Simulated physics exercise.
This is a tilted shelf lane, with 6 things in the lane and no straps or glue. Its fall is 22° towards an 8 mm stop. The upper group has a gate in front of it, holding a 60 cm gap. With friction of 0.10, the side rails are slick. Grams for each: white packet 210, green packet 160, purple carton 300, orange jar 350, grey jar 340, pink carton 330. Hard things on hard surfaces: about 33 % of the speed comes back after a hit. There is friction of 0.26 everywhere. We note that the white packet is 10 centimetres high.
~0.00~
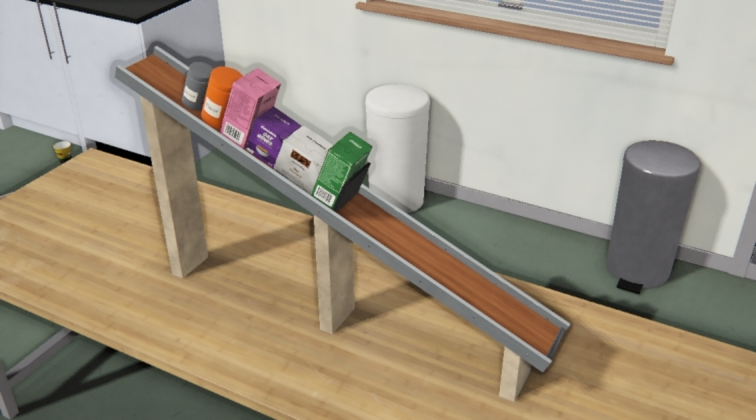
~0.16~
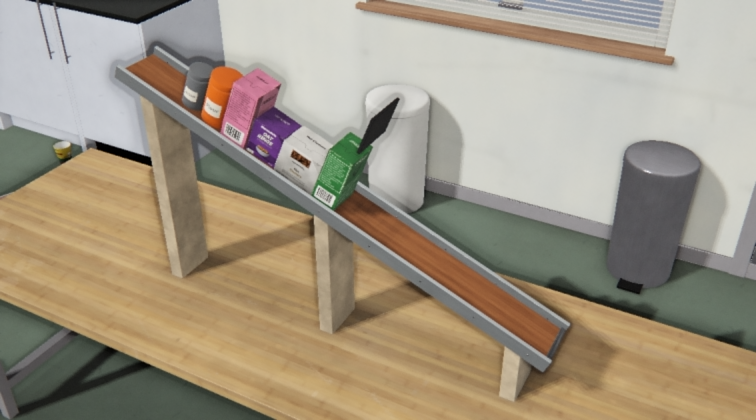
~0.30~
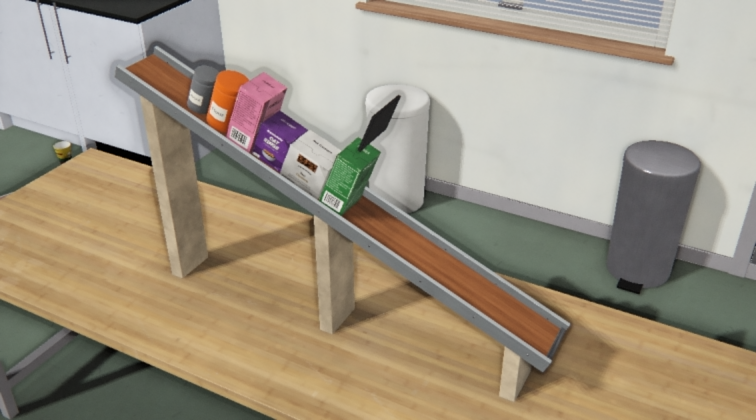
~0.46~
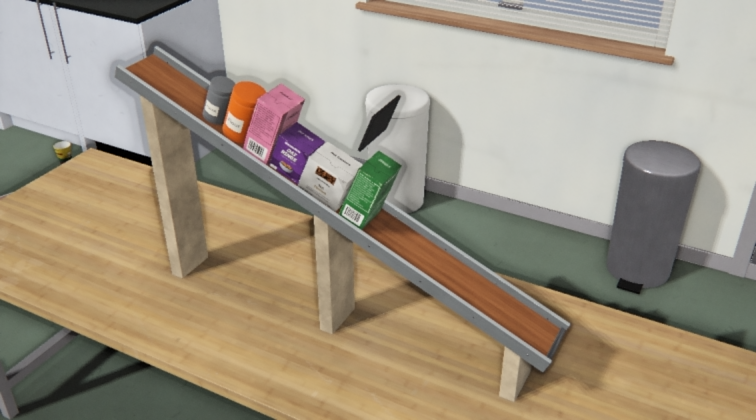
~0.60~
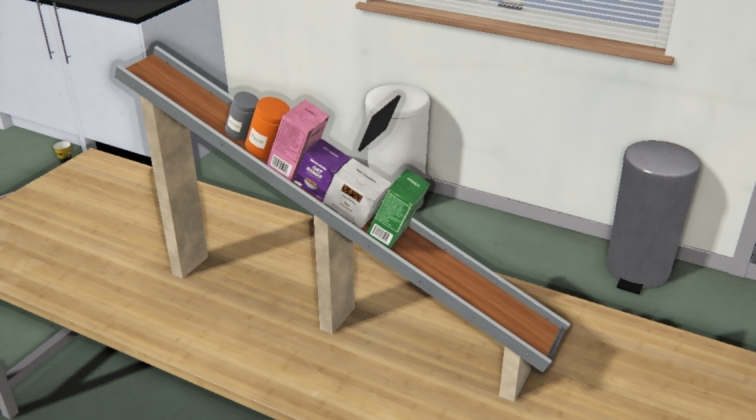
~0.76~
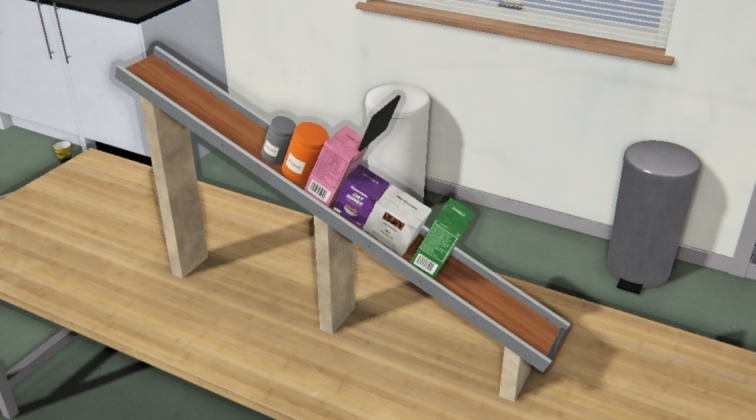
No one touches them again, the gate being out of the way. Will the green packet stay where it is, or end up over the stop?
It ends up over the stop.
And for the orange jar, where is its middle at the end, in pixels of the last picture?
Close to pixel (449, 248) in the final view.
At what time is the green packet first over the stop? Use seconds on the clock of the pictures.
Roughly at the 1.1 s mark.
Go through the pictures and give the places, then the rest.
In the first frame, gate shut; green packet (341, 172); white packet (307, 160).
In the second frame, leader 60 cm from the stop; orange jar (223, 98); grey jar (199, 86).
In the third frame, leader 58 cm from the stop; pink carton (256, 113); white packet (313, 165).
In the fourth frame, leader 52 cm from the stop; green packet (370, 191); purple carton (297, 153).
In the fifth frame, leader 44 cm from the stop; green packet (398, 210); grey jar (242, 116).
In the sixth frame, leader 31 cm from the stop; green packet (442, 239); white packet (397, 220).
Around 0.96 s, leader 11 cm from the stop; green packet near (516, 289).
Around 1.16 s, green packet now over the stop.
Finally (1.8 s), over the stop, green packet; the other 5 in the lane.
